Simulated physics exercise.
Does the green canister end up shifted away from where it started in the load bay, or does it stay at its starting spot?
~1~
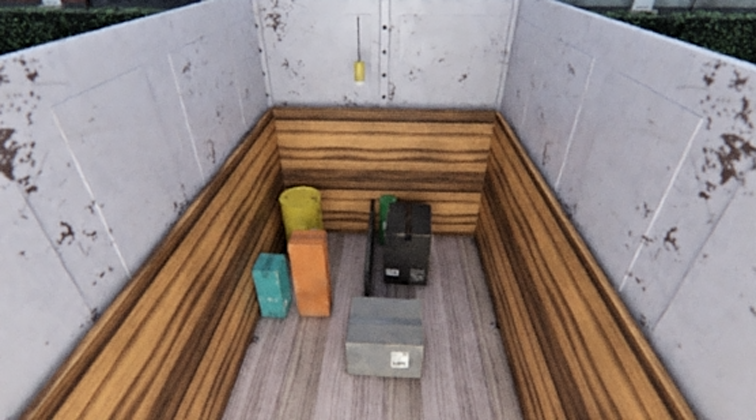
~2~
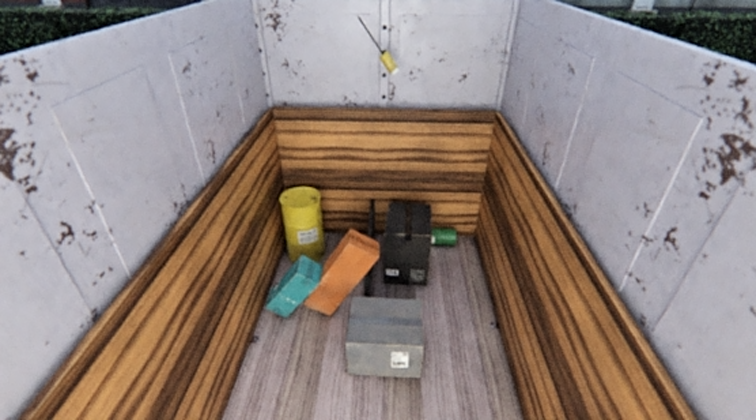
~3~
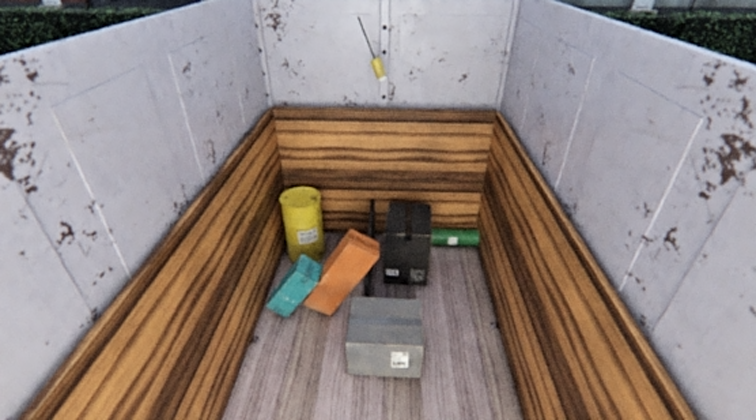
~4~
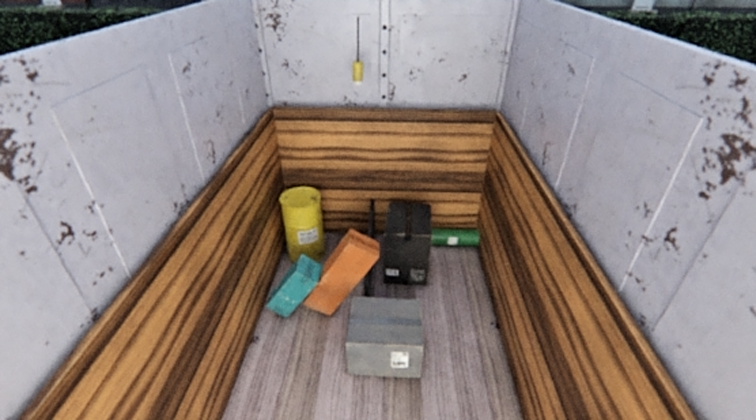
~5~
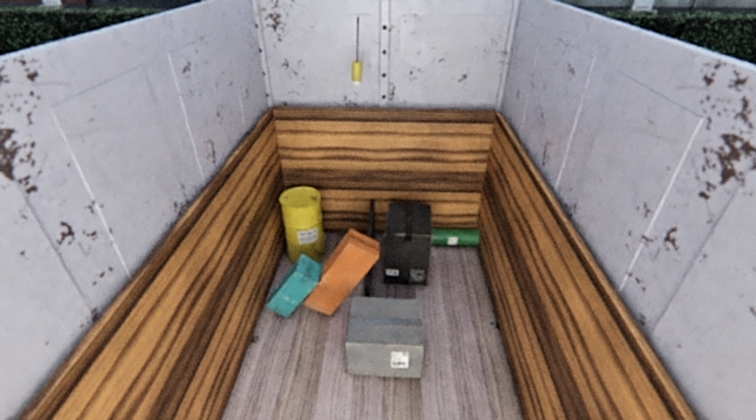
The green canister ends up shifted. It topples from behind the black box and comes to rest on its side, farther to the right.
